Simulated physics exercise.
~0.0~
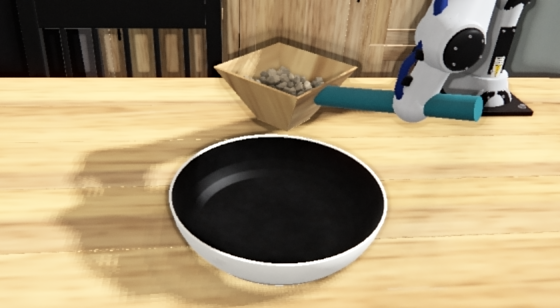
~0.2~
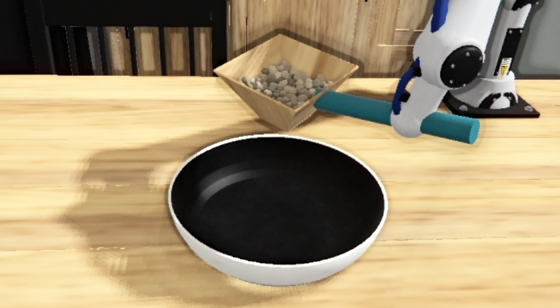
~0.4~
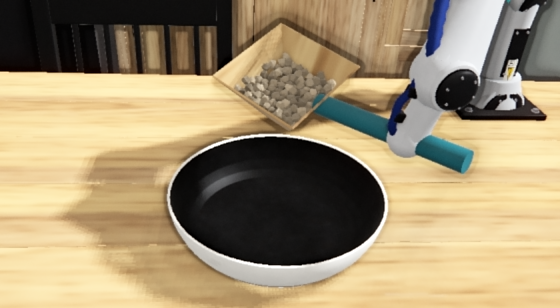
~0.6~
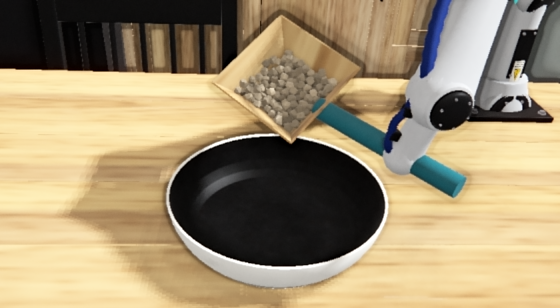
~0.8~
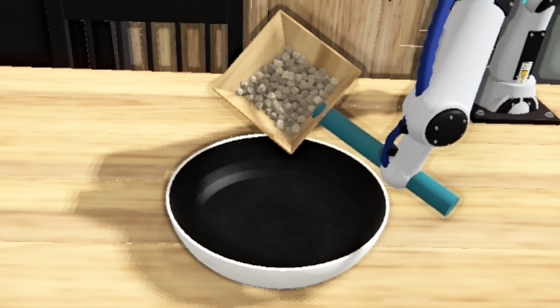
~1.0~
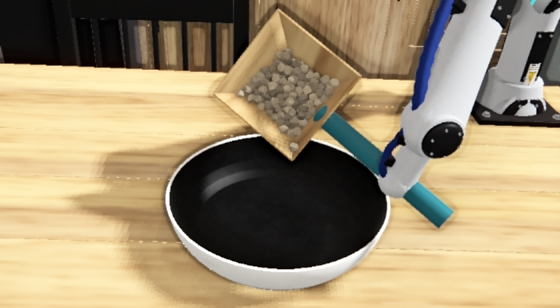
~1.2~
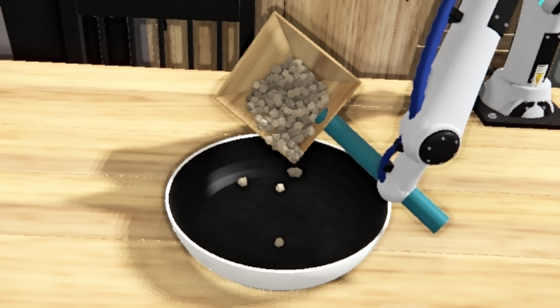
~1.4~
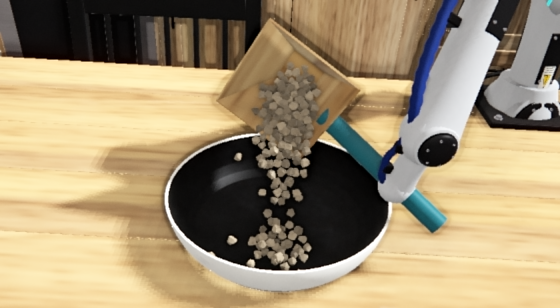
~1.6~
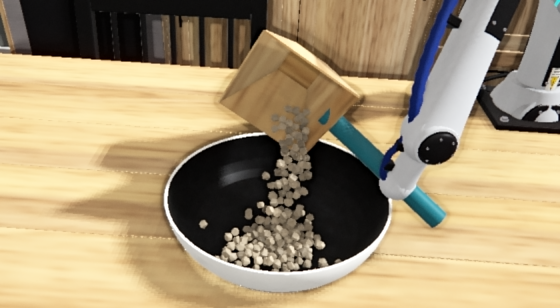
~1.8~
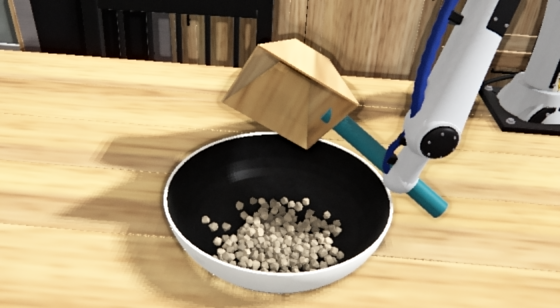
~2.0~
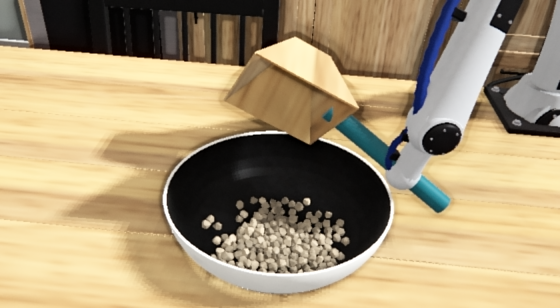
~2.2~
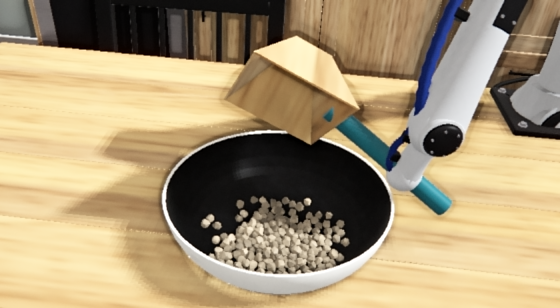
A white robot arm with blue and black parts holds a square, flared wooden scoop by its teal handle, above a pale wooden table seen from the front and slightly above. A round pan, white outside and black inside, sits empty in the foreground, with dark slats and wood panelling behind. The arm steadily tips the scoop toward the pan, showing the greyish-brown pieces of grit inside. A few pieces drop first, then the rest pour out in a thick stream. The emptied scoop ends upturned and held still over the pan's back edge, the grit heaped toward the front.
